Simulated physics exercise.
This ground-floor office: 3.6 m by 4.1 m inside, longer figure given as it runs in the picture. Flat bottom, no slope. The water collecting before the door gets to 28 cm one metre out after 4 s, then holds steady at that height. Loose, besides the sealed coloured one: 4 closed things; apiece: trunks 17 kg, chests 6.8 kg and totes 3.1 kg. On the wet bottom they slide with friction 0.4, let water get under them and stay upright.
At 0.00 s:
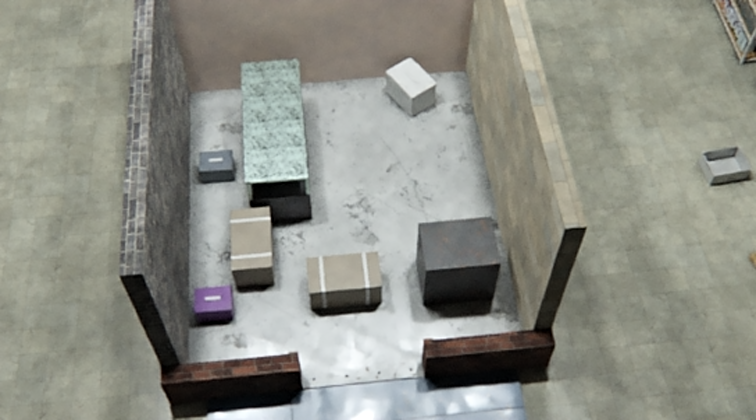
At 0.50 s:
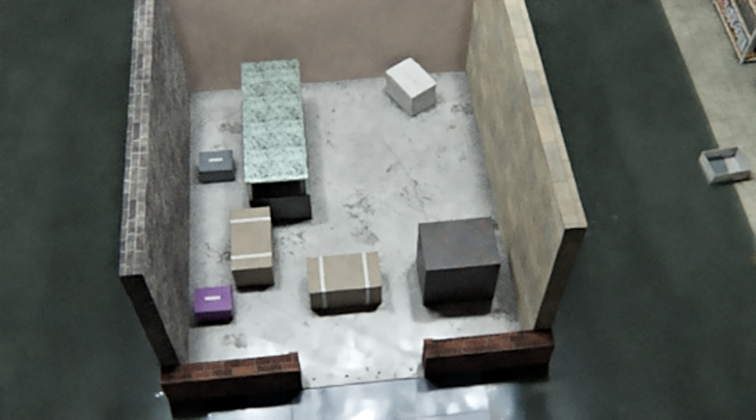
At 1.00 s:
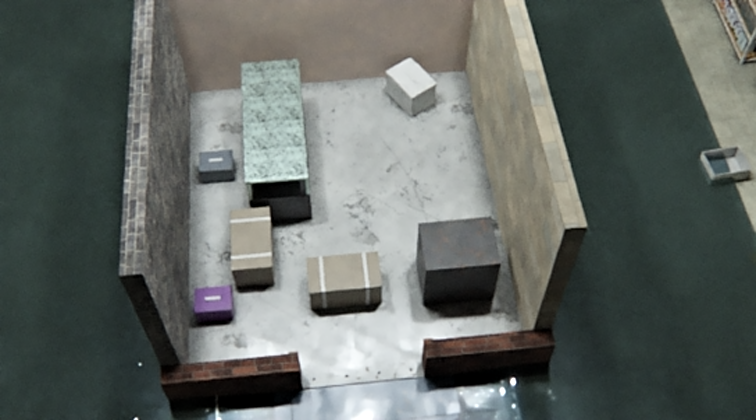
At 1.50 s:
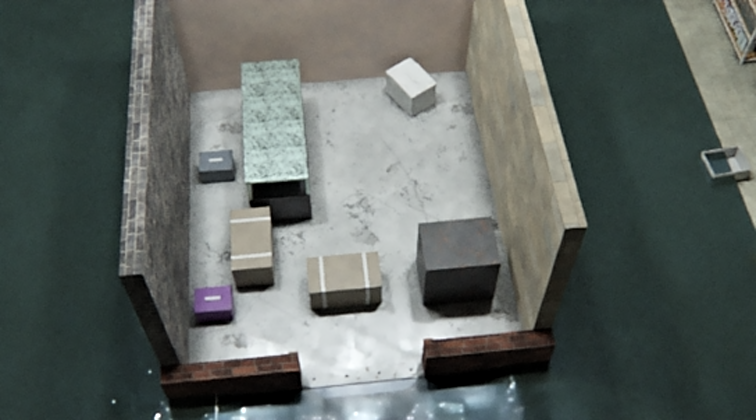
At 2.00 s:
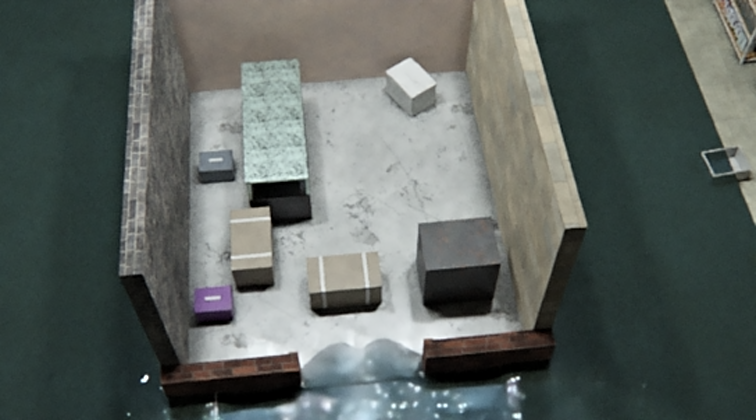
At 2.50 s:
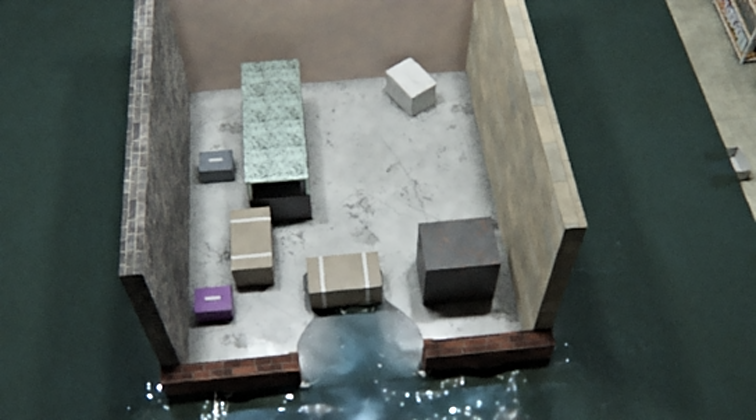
Dark water spreading around a walled room of boxes, then pushing through the front doorway onto the pale floor.
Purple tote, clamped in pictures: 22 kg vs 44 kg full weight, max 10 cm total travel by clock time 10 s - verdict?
Either amount serves.
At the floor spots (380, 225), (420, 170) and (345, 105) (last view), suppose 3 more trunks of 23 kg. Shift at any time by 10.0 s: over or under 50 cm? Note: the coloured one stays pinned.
Note, in sequence: Exceeded, exceeded, not exceeded.
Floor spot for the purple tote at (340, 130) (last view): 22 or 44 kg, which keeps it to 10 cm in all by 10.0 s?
Note: Heavier only OK.
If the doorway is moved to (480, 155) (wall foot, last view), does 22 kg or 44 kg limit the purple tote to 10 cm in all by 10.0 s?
In that setup just the second mass works.
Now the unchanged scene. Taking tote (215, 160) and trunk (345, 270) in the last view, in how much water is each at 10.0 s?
Depths: Near 20 cm, then near 20 cm.
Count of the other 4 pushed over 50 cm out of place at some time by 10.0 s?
The total is 4.
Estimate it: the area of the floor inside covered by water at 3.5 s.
At that time the wet patch spans about 3.0 m2.
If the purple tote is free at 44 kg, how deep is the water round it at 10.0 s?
Something like 12 centimetres.
After 3.5 s the purple tote would be 0 cm from its start with 22 kg and 0 cm from its start with 44 kg; 1 cm of water round it then.
After 4.5 s the purple tote would be 0 cm from its start with 22 kg and 0 cm from its start with 44 kg; 2 cm of water round it then.
After 7.0 s the purple tote would be 0 cm from its start with 22 kg and 0 cm from its start with 44 kg; 7 cm of water round it then.
After 10.0 s the purple tote would be 4 cm from its start with 22 kg and 0 cm from its start with 44 kg; 12 cm of water round it then.
